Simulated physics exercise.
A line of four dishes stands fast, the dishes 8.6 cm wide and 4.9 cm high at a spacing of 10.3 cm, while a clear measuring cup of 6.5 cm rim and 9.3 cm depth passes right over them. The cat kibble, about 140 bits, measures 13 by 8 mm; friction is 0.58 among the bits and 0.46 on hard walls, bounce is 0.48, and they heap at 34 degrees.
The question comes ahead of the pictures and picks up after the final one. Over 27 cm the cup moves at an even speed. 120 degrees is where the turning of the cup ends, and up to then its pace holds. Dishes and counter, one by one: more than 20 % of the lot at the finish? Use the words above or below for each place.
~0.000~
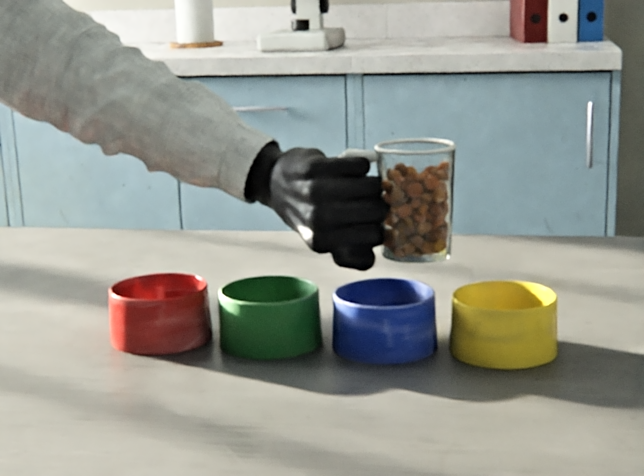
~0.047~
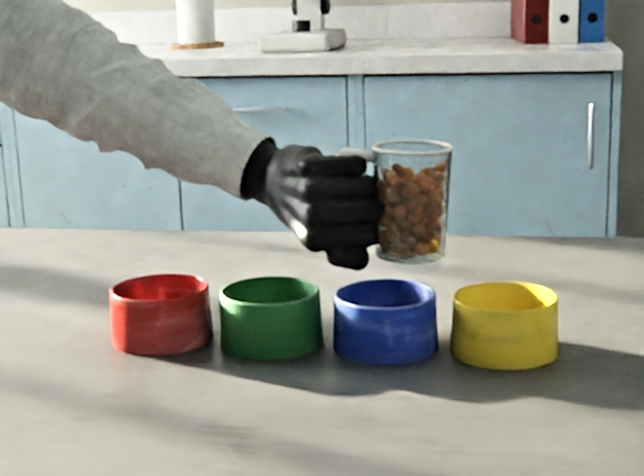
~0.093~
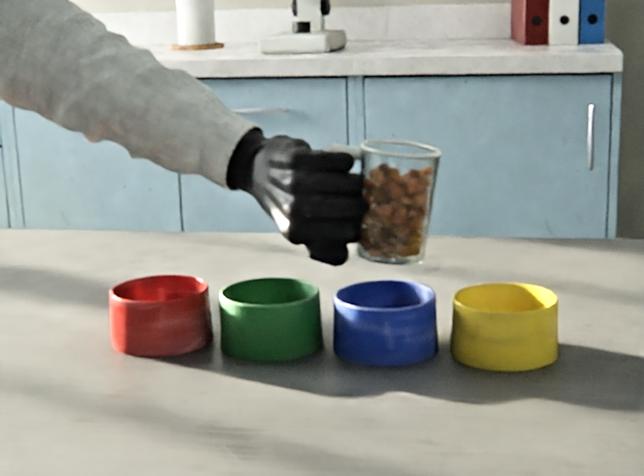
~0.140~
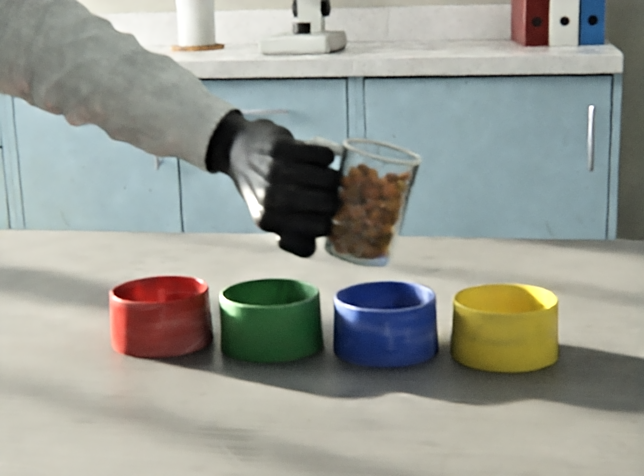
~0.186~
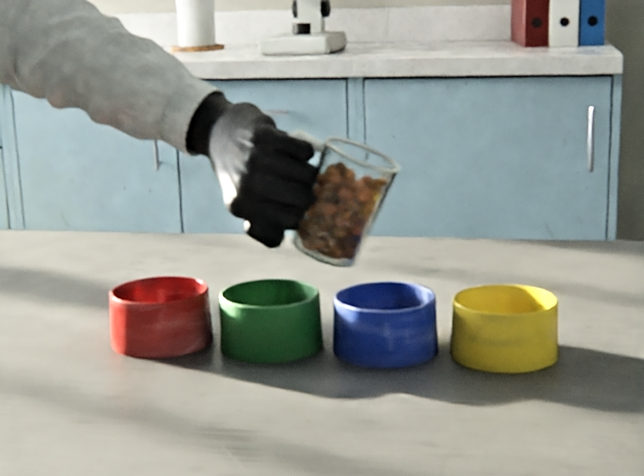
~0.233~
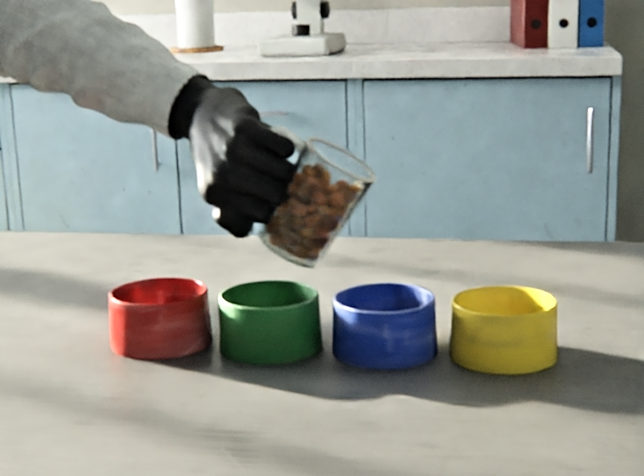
Red dish: Above; blue dish: Below; green dish: Below; yellow dish: Below; counter: Below.
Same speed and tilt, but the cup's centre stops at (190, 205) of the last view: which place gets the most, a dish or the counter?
Result: Biggest portion at green.
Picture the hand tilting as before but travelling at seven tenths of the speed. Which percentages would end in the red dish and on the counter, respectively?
Shares: Red 90, counter 10.
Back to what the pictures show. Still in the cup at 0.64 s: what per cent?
Roughly 100 per cent, give or take.
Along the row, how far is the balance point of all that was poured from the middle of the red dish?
I'd say about 1 cm, heading up the x axis.
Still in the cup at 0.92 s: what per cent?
Around 50 in a hundred.
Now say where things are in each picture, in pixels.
The first picture shows cup at (416, 201), tilt 0 degrees, lip at (454, 146), moved 0.0 cm; middle of the pieces at (422, 211); yellow dish at (504, 296); blue dish at (384, 293); green dish at (269, 290); red dish at (159, 287).
The second picture shows cup at (411, 201), tilt 2 degrees, lip at (451, 149), moved 0.5 cm; middle of the pieces at (417, 212).
The third picture shows cup at (395, 202), tilt 7 degrees, lip at (439, 153), moved 1.8 cm; middle of the pieces at (400, 213).
The fourth picture shows cup at (369, 203), tilt 15 degrees, lip at (420, 161), moved 4.1 cm; middle of the pieces at (373, 214).
The fifth picture shows cup at (342, 203), tilt 23 degrees, lip at (398, 169), moved 6.4 cm; middle of the pieces at (344, 215).
The sixth picture shows cup at (315, 204), tilt 32 degrees, lip at (374, 179), moved 8.8 cm; middle of the pieces at (314, 216); yellow dish at (504, 301); blue dish at (384, 298); green dish at (269, 295); red dish at (159, 291). The cup turns about 185 degrees a second and travels 51 cm a second.
Then, at 0.48 s, tilt 77 degrees; cup holds 100 %.
Then, at 0.64 s, tilt 107 degrees; cup holds 100 %.
Then, at 0.92 s, tilt 120 degrees; cup holds 50 %, red 50 %.
By 2.1 s all is still; red 95 %, blue 0 %, green 0 %, yellow 0 %, counter 5 %.
